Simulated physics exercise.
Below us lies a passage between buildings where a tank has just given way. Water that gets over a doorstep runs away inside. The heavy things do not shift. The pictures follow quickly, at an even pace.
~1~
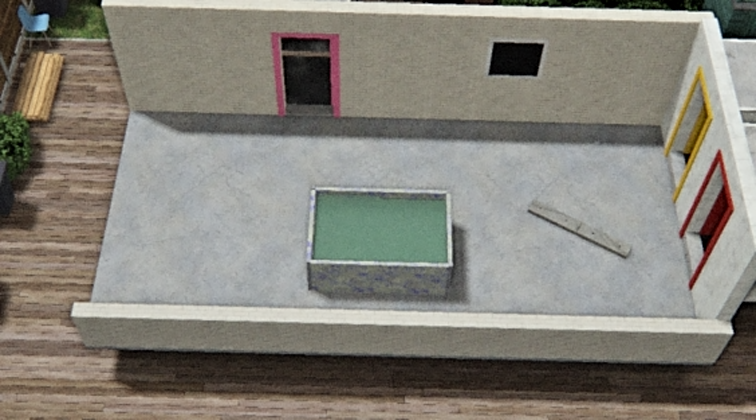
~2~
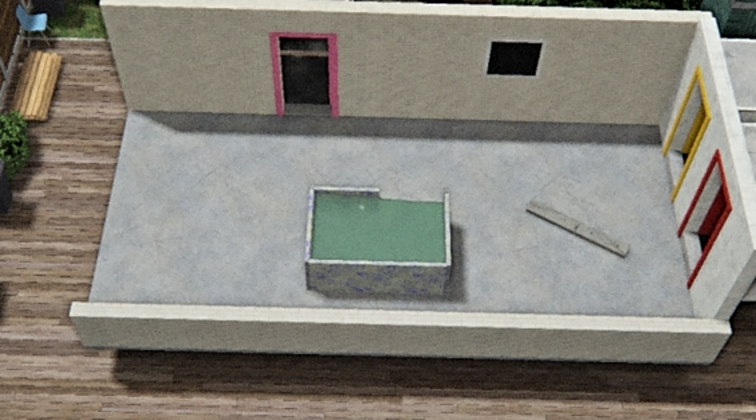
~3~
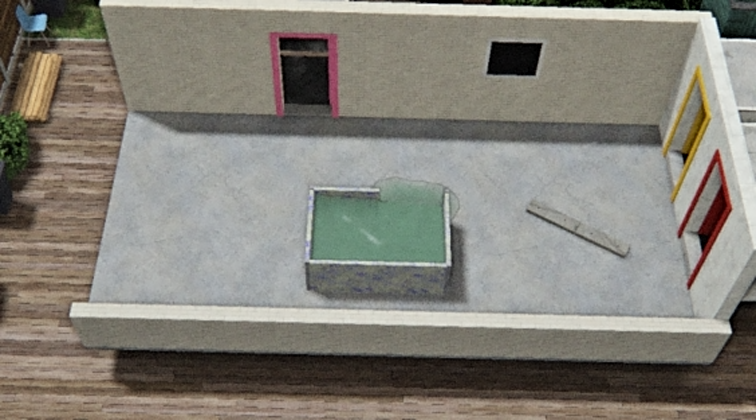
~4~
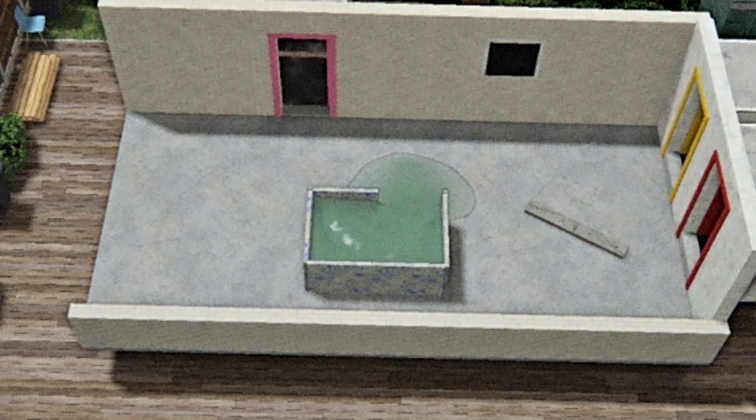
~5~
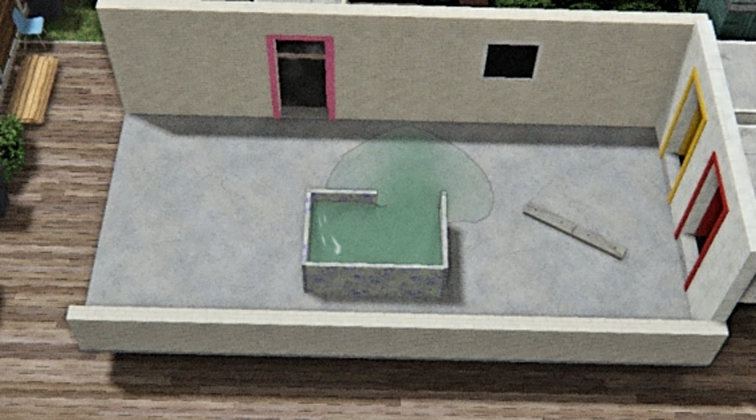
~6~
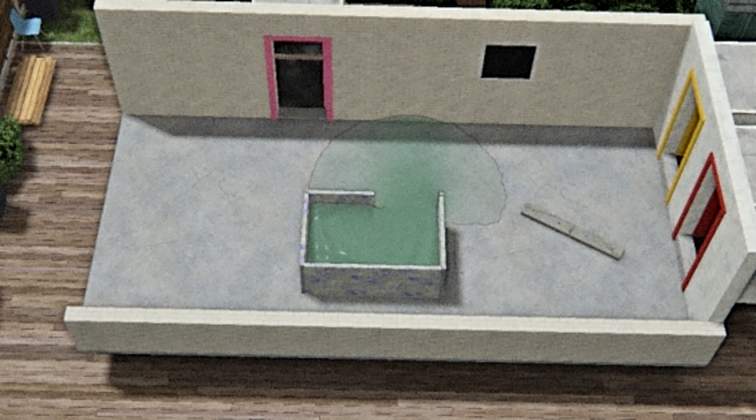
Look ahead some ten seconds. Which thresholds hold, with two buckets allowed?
The red door admits no more than that; the pink door lets in a lot; the yellow door admits no more than that.
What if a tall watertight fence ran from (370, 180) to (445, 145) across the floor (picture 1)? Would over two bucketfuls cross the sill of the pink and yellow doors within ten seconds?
Pink door stays under; yellow door floods.
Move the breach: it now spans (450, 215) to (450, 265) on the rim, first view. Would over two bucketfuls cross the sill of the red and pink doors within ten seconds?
Then: Red door takes more; pink door holds.
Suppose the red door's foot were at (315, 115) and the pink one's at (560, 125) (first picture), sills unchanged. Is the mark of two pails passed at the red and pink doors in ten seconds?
The red one stays under; the pink one is over.
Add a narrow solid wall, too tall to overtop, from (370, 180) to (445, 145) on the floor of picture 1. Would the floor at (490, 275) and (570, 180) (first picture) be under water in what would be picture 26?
In that order: Not flooded, wet.
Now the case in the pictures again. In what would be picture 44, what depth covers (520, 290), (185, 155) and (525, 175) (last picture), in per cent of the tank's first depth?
In that order: 2, 4 and 6 per cent.
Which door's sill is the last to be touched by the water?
That is the red door.
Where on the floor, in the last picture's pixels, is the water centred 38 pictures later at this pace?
Around (465, 212).
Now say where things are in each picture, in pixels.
The first frame shows still water in the open tank at (380, 229).
In the second frame, the front is at a hidden place, out from the gap on the open tank's far side.
In the third frame, water pours out on the open tank's far side and has run to (382, 185).
In the fourth frame, the front is at (398, 156), out from the gap on the open tank's far side.
In the fifth frame, the front is at (413, 130), out from the gap on the open tank's far side.
In the sixth frame, the front is at (446, 124), out from the gap on the open tank's far side.
A moment on, water covers 20 % of the floor; the red door not reached, the pink door under two buckets in, the yellow door not reached.
Next, water covers 30 % of the floor; the red door not reached, the pink door over two buckets in, the yellow door not reached.
Then, water covers 50 % of the floor; the red door wet at the sill, nothing in, the pink door over two buckets in, the yellow door under two buckets in.
Later, water covers 70 % of the floor; the red door wet at the sill, nothing in, the pink door over two buckets in, the yellow door under two buckets in.
In the end, water covers 90 % of the floor; the red door wet at the sill, nothing in, the pink door over two buckets in, the yellow door under two buckets in.
